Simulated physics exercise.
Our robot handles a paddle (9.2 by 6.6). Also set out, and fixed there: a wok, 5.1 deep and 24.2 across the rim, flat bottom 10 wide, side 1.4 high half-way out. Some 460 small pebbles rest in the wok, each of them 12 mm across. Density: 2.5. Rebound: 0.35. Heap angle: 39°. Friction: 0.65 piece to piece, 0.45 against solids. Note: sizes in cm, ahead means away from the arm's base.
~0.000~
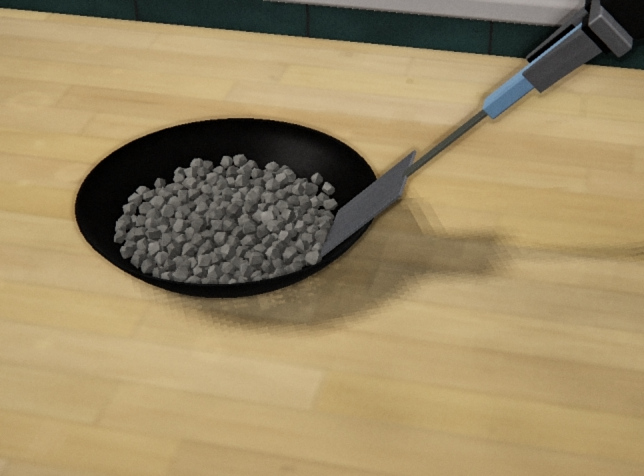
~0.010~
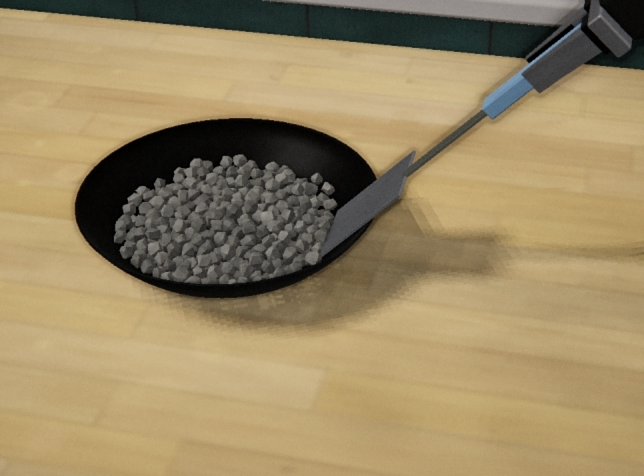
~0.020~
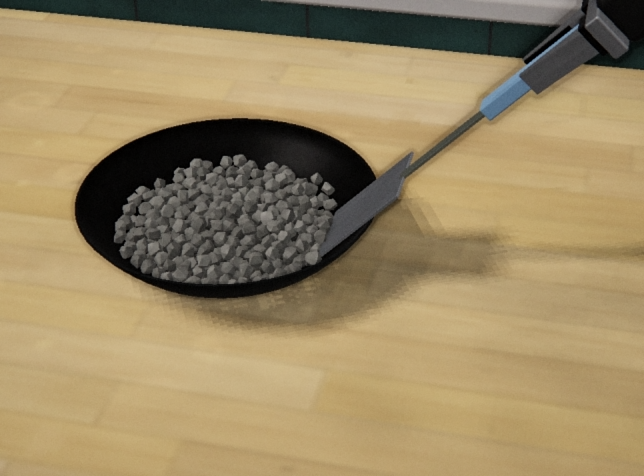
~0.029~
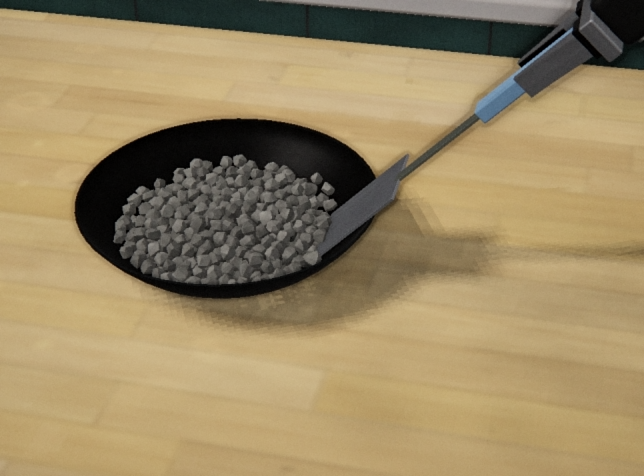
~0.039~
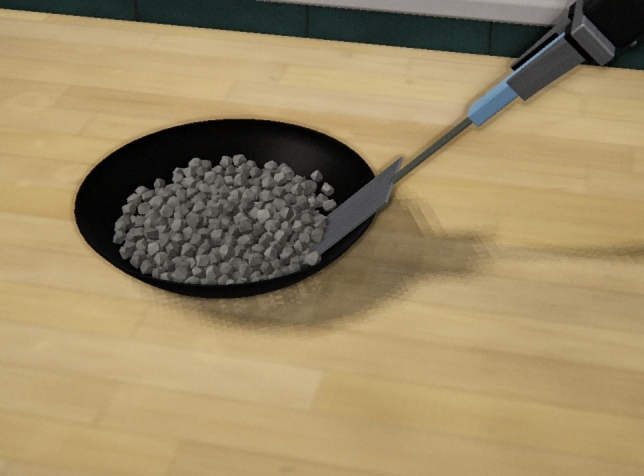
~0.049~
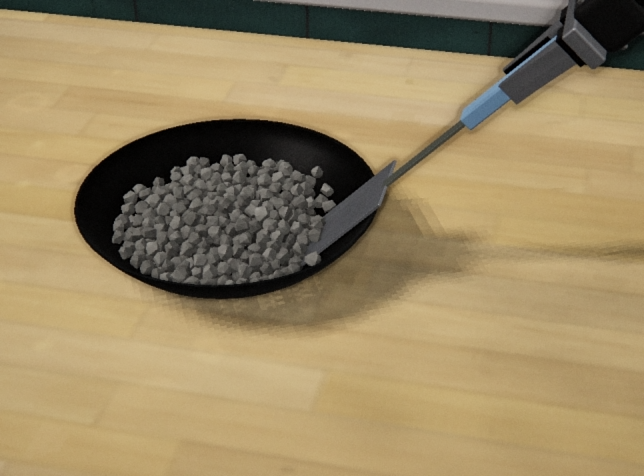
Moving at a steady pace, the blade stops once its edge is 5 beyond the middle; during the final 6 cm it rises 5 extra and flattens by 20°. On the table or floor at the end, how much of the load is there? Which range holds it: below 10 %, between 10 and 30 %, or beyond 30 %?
The range below 10 %.
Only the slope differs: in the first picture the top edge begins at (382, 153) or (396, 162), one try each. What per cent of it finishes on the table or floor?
Close to 5 and 10 percent respectively.
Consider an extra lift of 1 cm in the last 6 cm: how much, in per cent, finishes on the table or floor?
Close to 10 in a hundred.
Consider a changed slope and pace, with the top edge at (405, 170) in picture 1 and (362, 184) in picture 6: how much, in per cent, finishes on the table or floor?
Off the vessel, on the table or floor: Some 25 percent.
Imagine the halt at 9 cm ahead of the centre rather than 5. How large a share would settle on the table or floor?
I'd expect close to 30 per cent then.
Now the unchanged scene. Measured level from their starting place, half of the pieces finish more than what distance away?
Somewhere around 4 centimetres, I'd say.
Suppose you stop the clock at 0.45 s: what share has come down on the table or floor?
Around 5 percent.
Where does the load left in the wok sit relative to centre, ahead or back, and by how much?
It rests close to 4.5 centimetres ahead of centre.
By 0.13 s, sloping 47°, highest piece 6 above the table; 459 in the wok, 1 on the blade or in flight.
By 0.21 s, sloping 38°, highest piece 7 above the table; 452 in the wok, 2 on the table or floor, 6 on the blade or in flight.
By 0.45 s, sloping 27°, highest piece 7 above the table; 447 in the wok, 12 on the table or floor, 1 on the blade or in flight.
By 1.50 s, sloping 27°, highest piece 7 above the table; 445 in the wok, 15 on the table or floor.
Final count, 445 in the wok, 15 on the table or floor. That is 3 % on the table or floor.
